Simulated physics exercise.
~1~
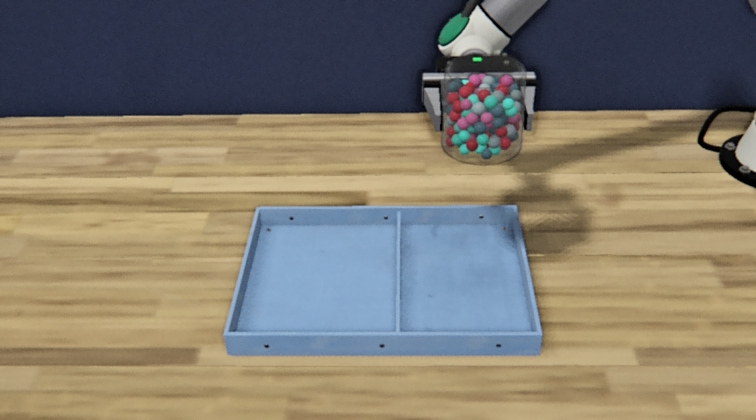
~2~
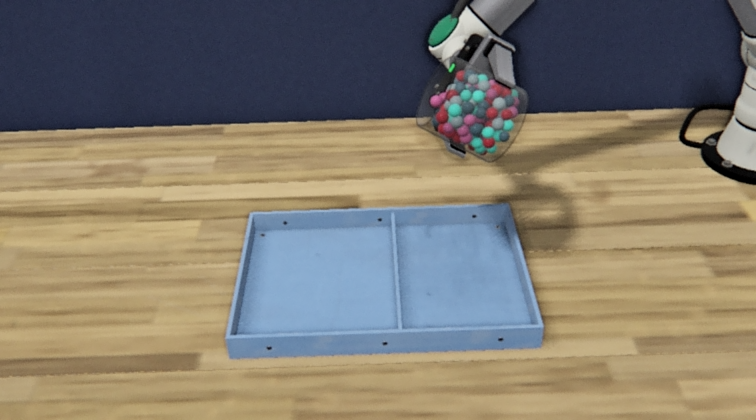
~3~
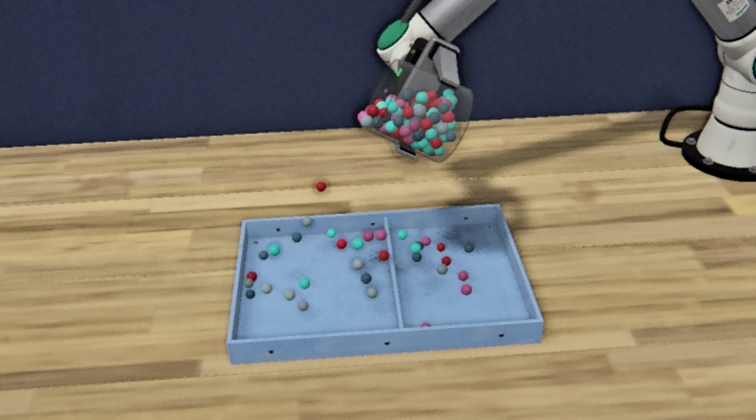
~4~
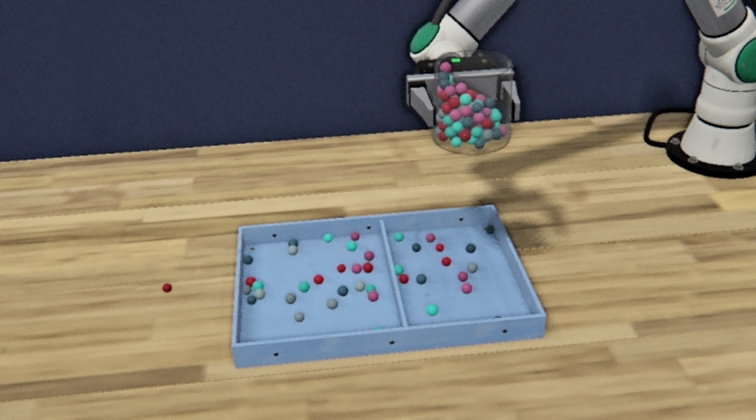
A robot arm tipped a clear container of colorful little balls over a divided blue tray, scattering some into both sections, then turned it upright again with most still inside, while one red ball ended up on the wooden table left of the tray.
